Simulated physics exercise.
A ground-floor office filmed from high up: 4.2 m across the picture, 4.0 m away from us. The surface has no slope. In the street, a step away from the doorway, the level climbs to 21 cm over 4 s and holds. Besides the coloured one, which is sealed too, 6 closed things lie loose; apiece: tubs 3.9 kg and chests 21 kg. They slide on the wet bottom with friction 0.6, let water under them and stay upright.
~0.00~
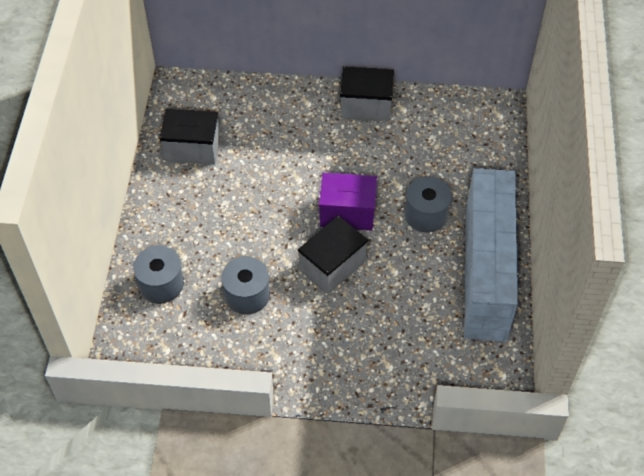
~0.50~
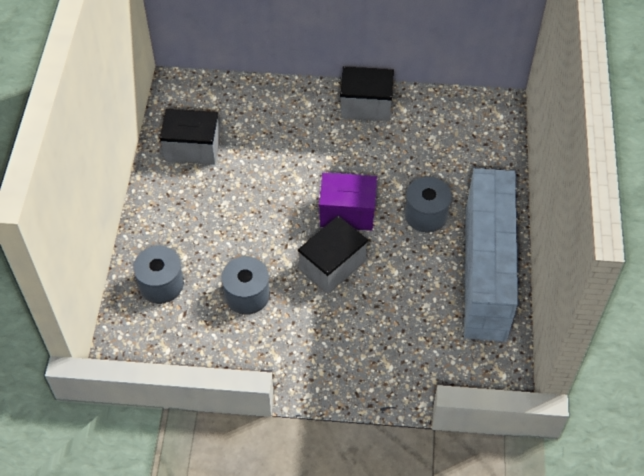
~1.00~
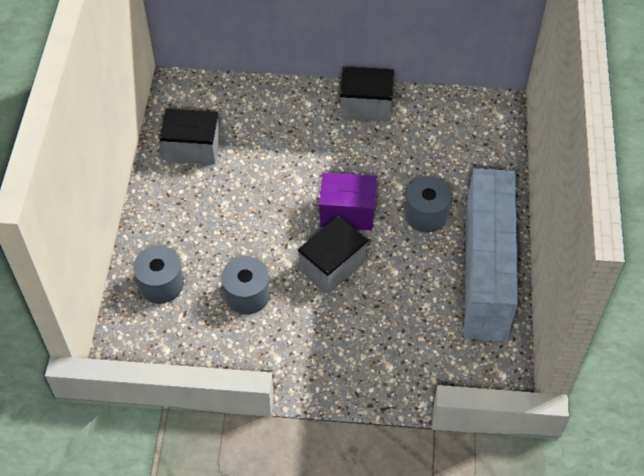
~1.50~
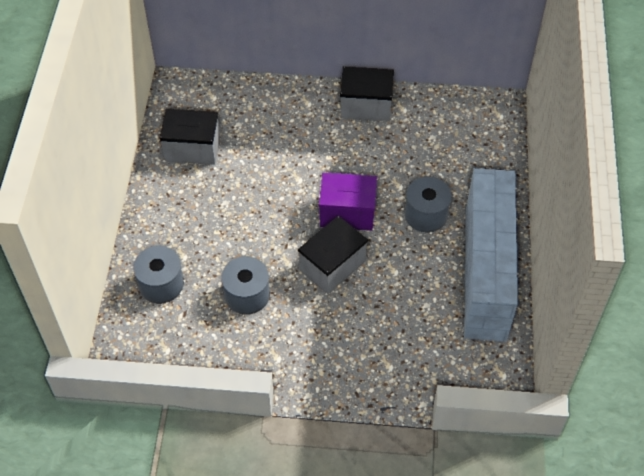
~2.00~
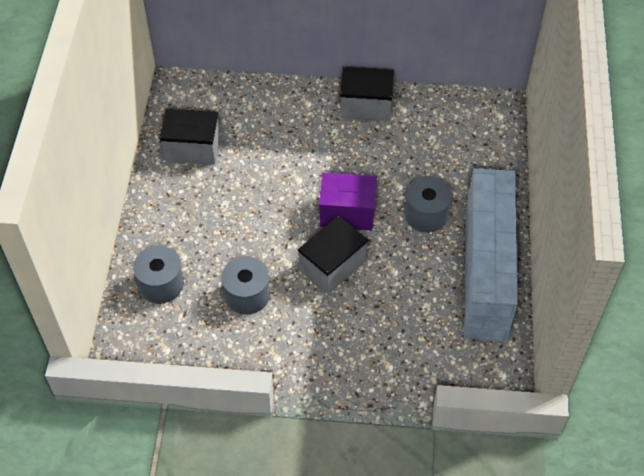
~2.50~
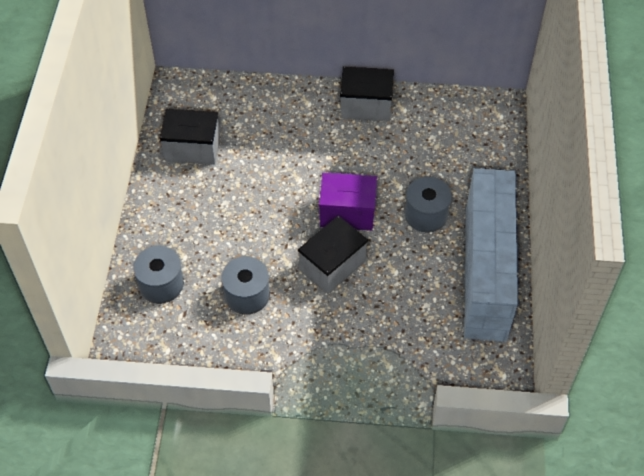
Greenish water spreads over the pale ground outside a walled room seen from above, then creeps across the paving in front of the doorway. It finally slips in a thin sheet over the speckled floor just inside the opening, while the purple chest, dark-topped boxes and round tubs stay still.
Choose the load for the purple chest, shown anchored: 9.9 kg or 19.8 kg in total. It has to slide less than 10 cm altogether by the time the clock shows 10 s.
For it, neither load is enough.
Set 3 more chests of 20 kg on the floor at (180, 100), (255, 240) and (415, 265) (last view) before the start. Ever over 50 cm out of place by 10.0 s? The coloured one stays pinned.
In that order: Short of it, over, over.
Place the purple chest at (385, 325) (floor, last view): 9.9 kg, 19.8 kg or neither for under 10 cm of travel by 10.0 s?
Neither is enough.
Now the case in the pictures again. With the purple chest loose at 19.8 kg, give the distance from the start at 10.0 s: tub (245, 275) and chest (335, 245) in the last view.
In that order: 50 cm, 120 cm.
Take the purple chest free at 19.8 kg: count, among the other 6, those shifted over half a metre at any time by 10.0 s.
I count 5.
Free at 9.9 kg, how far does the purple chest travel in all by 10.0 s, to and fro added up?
Some 200 cm in all.
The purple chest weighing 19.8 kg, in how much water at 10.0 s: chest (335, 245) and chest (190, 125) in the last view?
Roughly 9 and 10 cm.
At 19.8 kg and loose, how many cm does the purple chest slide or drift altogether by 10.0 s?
About 100 cm.
After 3.5 s the purple chest would be 0 cm from its start with 9.9 kg and 0 cm from its start with 19.8 kg; 0 cm of water round it then.
After 4.5 s the purple chest would be 0 cm from its start with 9.9 kg and 0 cm from its start with 19.8 kg; 1 cm of water round it then.
After 7.0 s the purple chest would be 74 cm from its start with 9.9 kg and 10 cm from its start with 19.8 kg; 6 cm of water round it then.
After 10.0 s the purple chest would be 107 cm from its start with 9.9 kg and 102 cm from its start with 19.8 kg; 10 cm of water round it then.
